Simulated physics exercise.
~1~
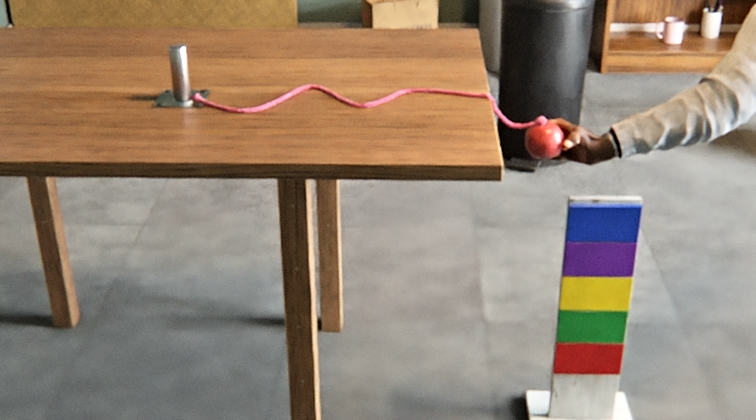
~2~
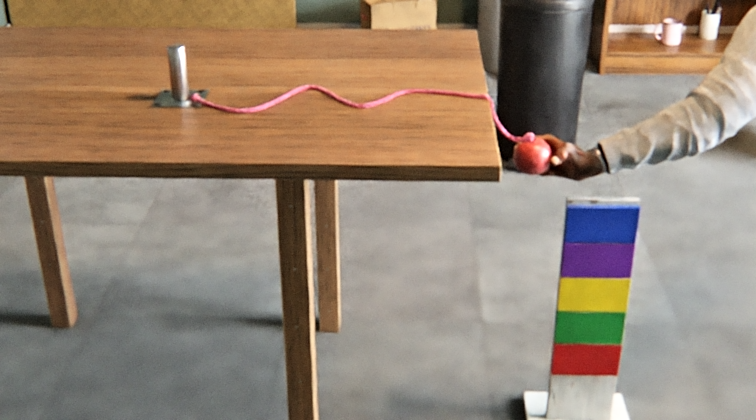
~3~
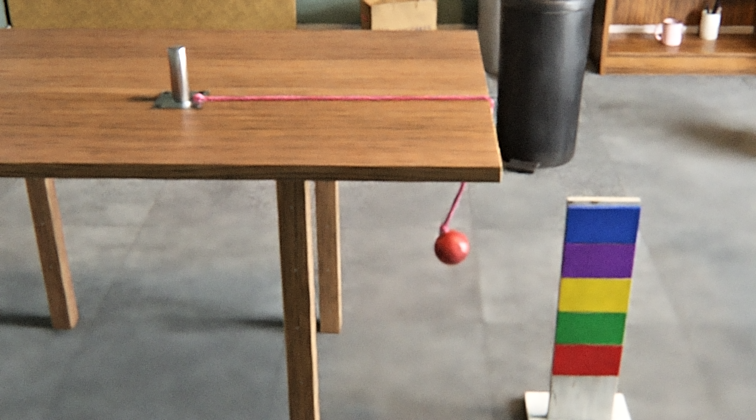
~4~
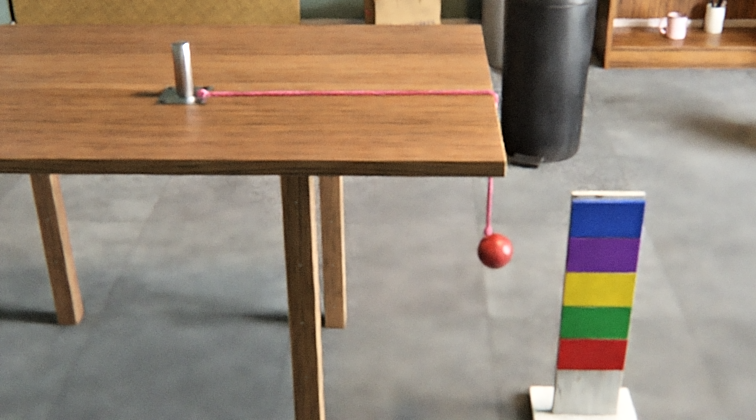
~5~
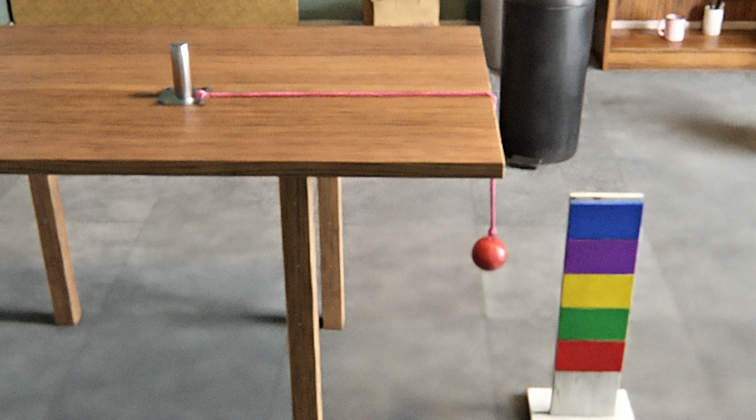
A hand reaches in from the right, holding a red apple just past the edge of a wooden table, seen from the front and slightly above by a gently swaying camera. A slack pink cord runs across the tabletop from a short metal post at the left to the apple, and a board striped blue, purple, yellow, green and red stands on the floor at the right. The hand lowers the apple a little leftward, then lets go and withdraws. The apple drops and swings left beneath the table edge as the cord pulls straight. It swings back right and ends hanging level with the purple band.
